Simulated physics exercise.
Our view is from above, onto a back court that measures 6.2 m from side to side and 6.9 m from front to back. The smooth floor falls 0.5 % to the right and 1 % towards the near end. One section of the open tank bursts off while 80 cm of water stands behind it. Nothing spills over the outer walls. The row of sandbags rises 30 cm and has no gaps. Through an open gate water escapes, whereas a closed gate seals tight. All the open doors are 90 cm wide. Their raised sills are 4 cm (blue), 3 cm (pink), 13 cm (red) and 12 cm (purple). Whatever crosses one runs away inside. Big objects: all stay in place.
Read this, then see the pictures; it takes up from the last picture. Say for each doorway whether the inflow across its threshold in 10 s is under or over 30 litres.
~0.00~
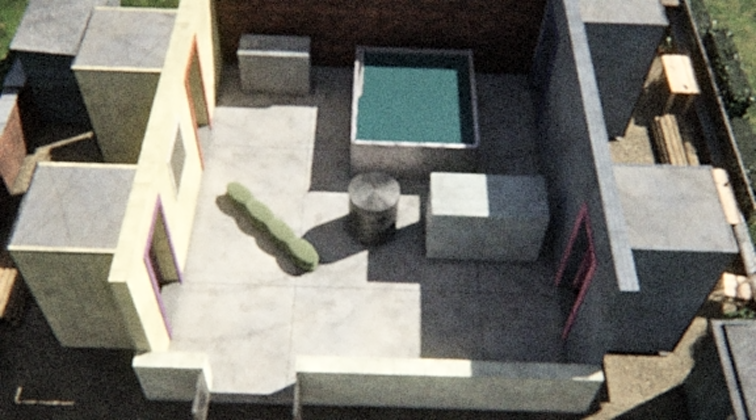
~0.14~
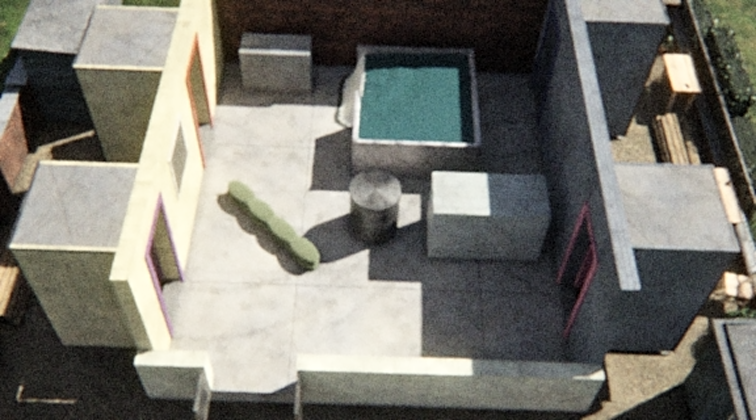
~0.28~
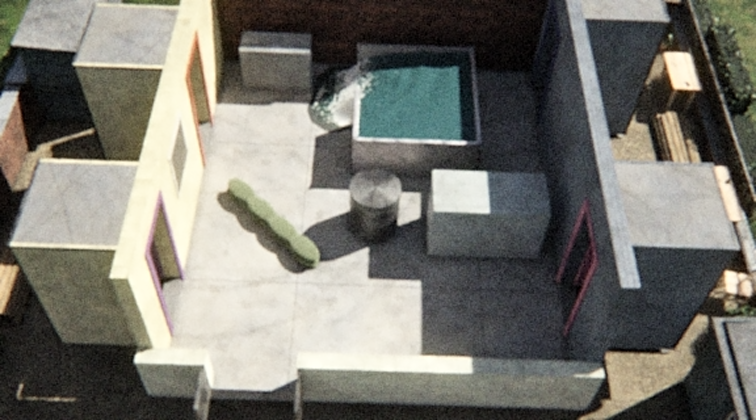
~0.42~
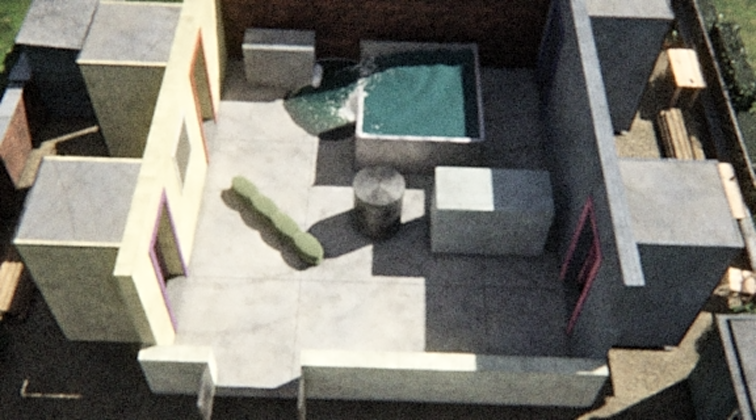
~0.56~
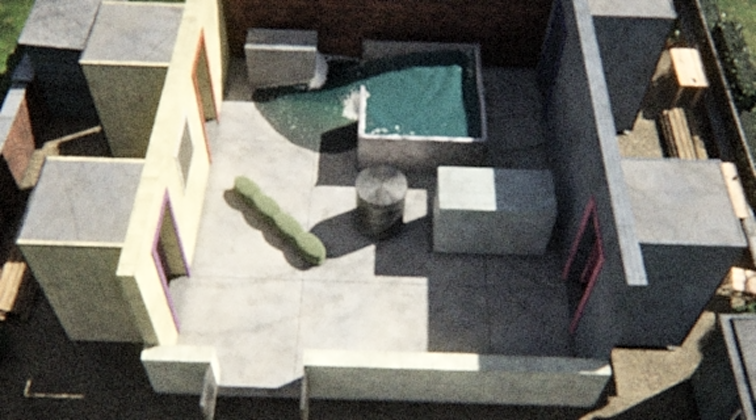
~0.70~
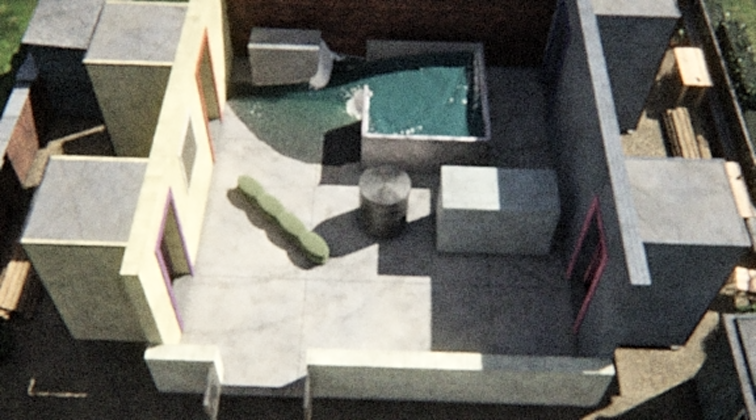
Inflow in 10 s: Blue door, over; pink door, over; red door, over; purple door, under.
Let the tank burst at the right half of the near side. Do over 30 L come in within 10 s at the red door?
Then: Red not over.
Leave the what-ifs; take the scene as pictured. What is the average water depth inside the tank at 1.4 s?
Average depth: About 56 cm.
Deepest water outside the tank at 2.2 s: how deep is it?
It tops out at some 56 cm.
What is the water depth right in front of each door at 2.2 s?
Measured in centimetres, the blue door gives 0, the pink door 0, the red door 31 and the purple door 0.
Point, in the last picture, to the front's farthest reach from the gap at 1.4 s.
Near (209, 191).
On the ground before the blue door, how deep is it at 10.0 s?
About 5.5 cm.
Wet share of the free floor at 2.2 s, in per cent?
I'd say around 30 % is wet.
After 1.4 s water covers 20 % of the floor and is deepest (64 cm) near (322, 80); blue door not reached, pink door not reached, red door 28 cm at the sill, 8 L in, purple door not reached.
After 2.2 s water covers 30 % of the floor and is deepest (56 cm) near (243, 58); blue door not reached, pink door not reached, red door 31 cm at the sill, 72 L in, purple door not reached.
After 3.5 s water covers 55 % of the floor and is deepest (36 cm) near (242, 176); blue door 12 cm at the sill, 27 L in, pink door not reached, red door 19 cm at the sill, 150 L in, purple door 7 cm at the sill, 0 L in.
After 6.0 s water covers 90 % of the floor and is deepest (25 cm) near (261, 185); blue door 9 cm at the sill, 92 L in, pink door 2 cm at the sill, 0 L in, red door 17 cm at the sill, 208 L in, purple door 5 cm at the sill, 0 L in.
After 10.0 s water covers 95 % of the floor and is deepest (16 cm) near (579, 382); blue door 5 cm at the sill, 127 L in, pink door 11 cm at the sill, 104 L in, red door 10 cm at the sill, 220 L in, purple door 2 cm at the sill, 0 L in.
